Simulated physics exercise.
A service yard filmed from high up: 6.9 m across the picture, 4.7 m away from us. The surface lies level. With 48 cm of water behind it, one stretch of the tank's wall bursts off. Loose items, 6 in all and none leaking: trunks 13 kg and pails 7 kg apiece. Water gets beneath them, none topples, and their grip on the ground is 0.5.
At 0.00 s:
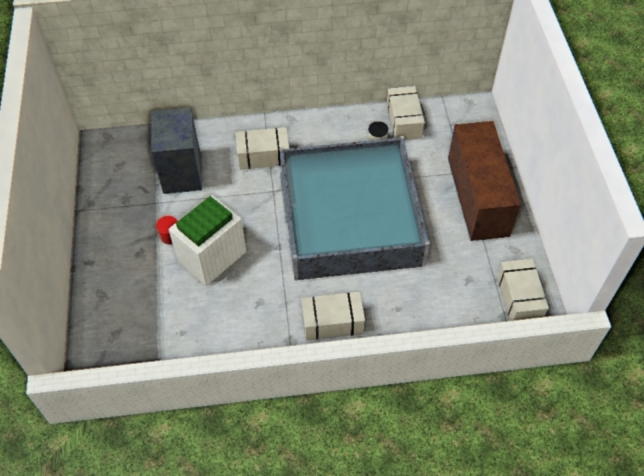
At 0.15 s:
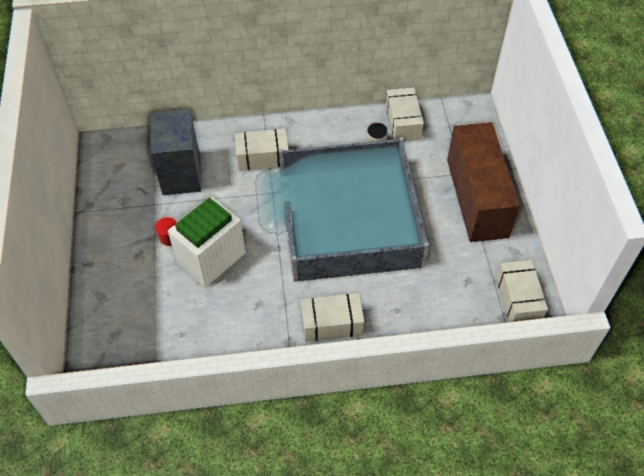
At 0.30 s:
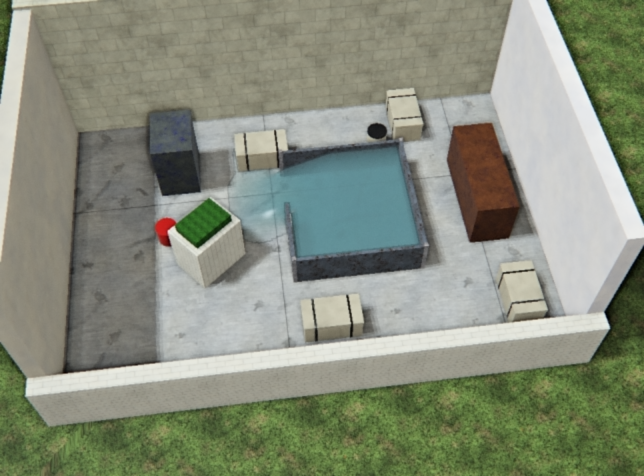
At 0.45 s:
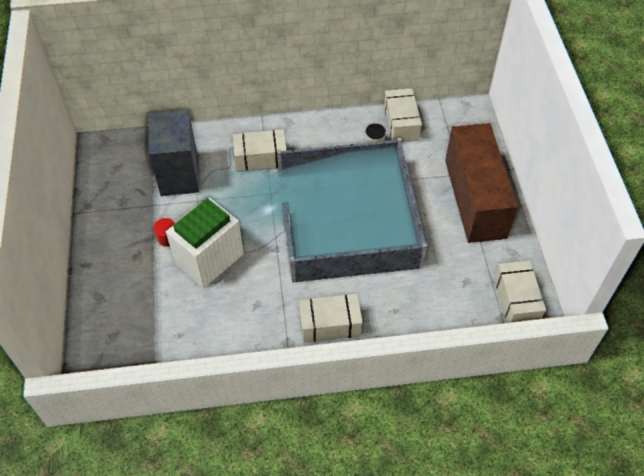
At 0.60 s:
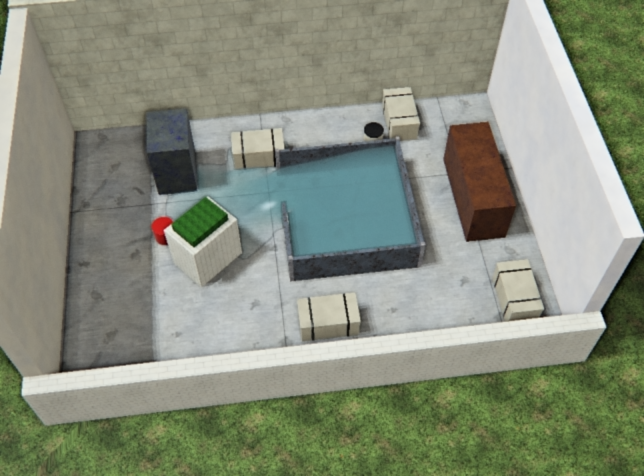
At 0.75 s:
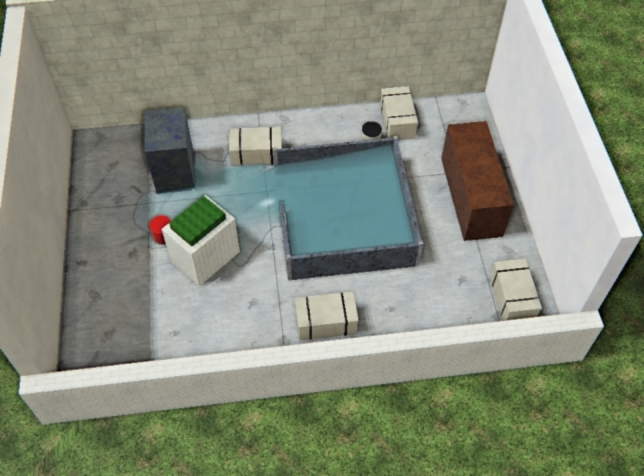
A square tank of blue-green water stands in a walled, paved yard with grass outside, seen from high above. A red object sits beside a pale block topped with green at left, a dark grey box behind them, a rusty-brown box at right, and cream, dark-banded trunks around the tank. Water bursts through the tank's left wall and spreads thinly leftward over the paving, while the view drifts very slightly.
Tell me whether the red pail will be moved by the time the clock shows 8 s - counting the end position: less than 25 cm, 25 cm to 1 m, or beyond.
The red pail travels far.
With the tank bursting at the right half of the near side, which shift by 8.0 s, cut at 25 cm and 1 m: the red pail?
In that case the red pail barely shifts.
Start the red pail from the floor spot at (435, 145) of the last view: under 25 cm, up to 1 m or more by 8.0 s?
It stays put.
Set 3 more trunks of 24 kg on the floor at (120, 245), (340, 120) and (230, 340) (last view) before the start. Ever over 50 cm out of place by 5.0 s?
In that order: Over, short of it, under.
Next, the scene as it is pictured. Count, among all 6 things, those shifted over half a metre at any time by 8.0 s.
I count 4.
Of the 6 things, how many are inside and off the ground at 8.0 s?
At that moment 2.
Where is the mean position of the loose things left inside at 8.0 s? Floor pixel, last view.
Around (385, 216).
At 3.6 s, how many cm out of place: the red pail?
About 150 cm.
After 1.6 s the red pail is near (131, 243), 0.5 m from its start, aground; 0 afloat.
After 3.6 s the red pail is near (103, 325), 1.7 m from its start, aground; 0 afloat.
After 5.6 s the red pail is near (151, 343), 1.9 m from its start, aground; 1 afloat.
After 8.0 s the red pail is near (265, 313), 2.2 m from its start, aground; 2 afloat.
